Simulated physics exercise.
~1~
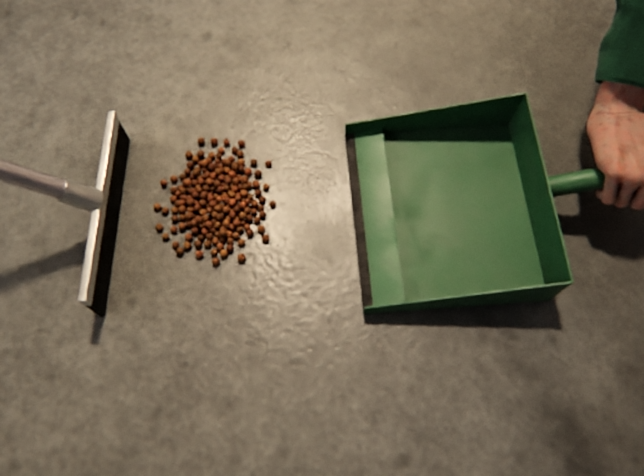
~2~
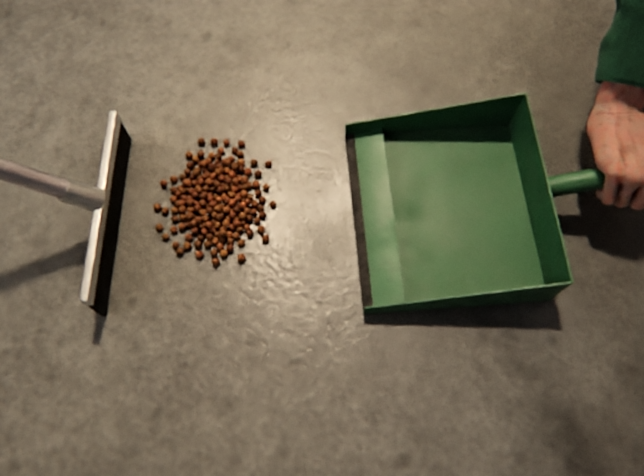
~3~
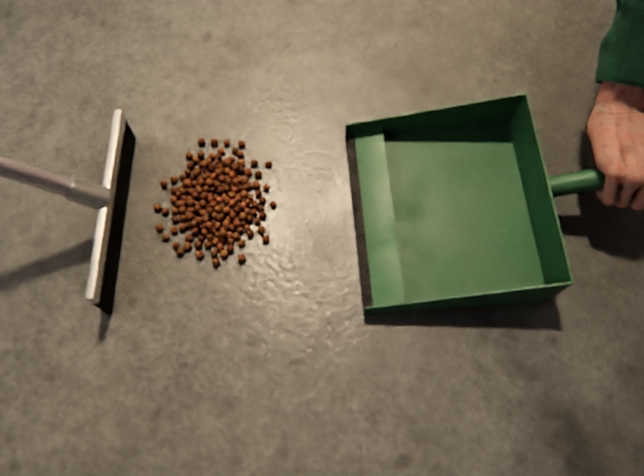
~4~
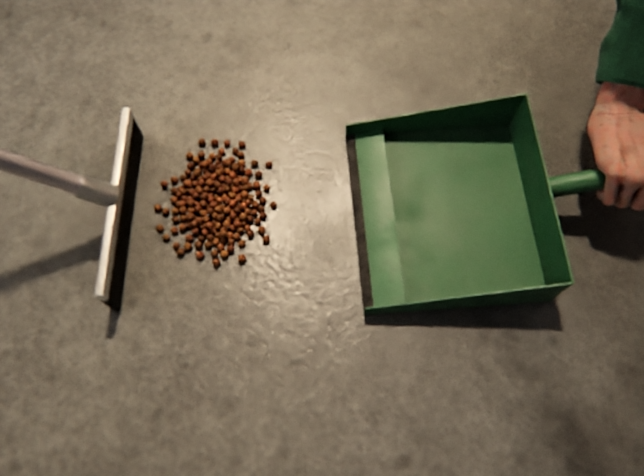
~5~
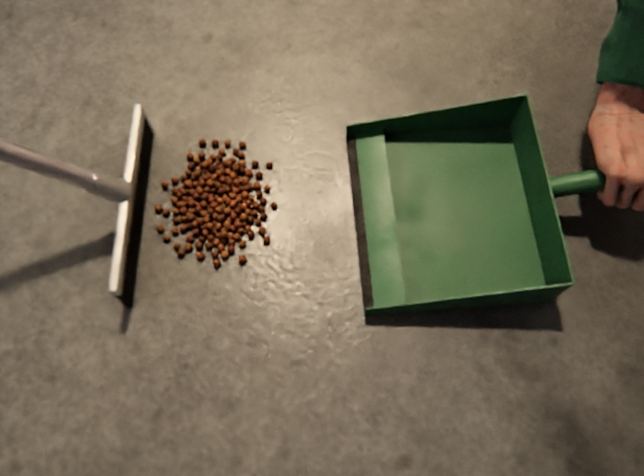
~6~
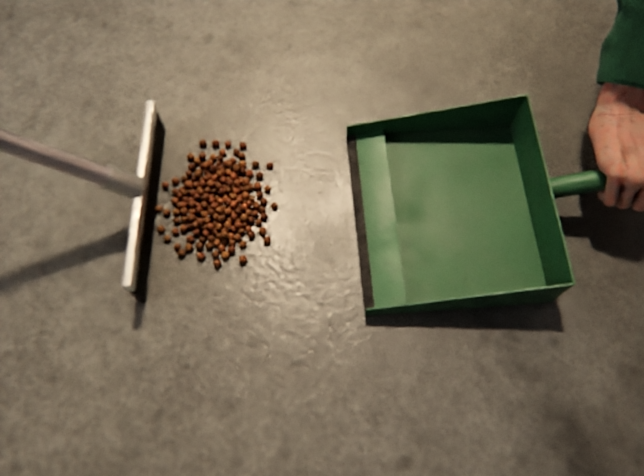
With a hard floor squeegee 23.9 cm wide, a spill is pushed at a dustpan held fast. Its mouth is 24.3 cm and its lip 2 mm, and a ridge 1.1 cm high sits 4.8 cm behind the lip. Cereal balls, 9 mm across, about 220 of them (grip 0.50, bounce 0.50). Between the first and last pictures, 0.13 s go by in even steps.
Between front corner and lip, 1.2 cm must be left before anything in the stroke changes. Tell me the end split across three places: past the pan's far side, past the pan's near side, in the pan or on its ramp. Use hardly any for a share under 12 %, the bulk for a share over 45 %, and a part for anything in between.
Far side: A part, near side: Hardly any, pan: A part.
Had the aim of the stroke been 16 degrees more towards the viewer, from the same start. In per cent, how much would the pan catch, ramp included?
That gives near 55 in a hundred.
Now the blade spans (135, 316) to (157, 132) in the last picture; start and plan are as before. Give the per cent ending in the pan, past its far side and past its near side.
Pan 50 % / far 5 % / near 5 %.
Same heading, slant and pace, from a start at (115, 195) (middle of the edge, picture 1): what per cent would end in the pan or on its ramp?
Close to 25 in a hundred.
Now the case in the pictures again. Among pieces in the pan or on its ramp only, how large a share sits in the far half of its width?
Roughly 90 per cent.
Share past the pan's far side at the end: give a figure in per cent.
About 25 per cent.
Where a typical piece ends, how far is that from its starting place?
I'd say near 20 cm.
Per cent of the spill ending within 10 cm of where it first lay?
It comes to near 5 percent.
Then, 0.20 s after the last picture, middle of the blade 13 cm from the lip; 0 % over the lip, far side 10 %, near side 0 %.
Then, 0.33 s after the last picture, middle of the blade 6 cm from the lip; 0 % over the lip, far side 20 %, near side 0 %.
Then, 0.60 s after the last picture, middle of the blade 2 cm from the lip; 35 % over the lip, far side 25 %, near side 0 %.
In the end, far side 25 %, near side 0 %, pan 35 %, in front of the lip or behind the blade 40 %.
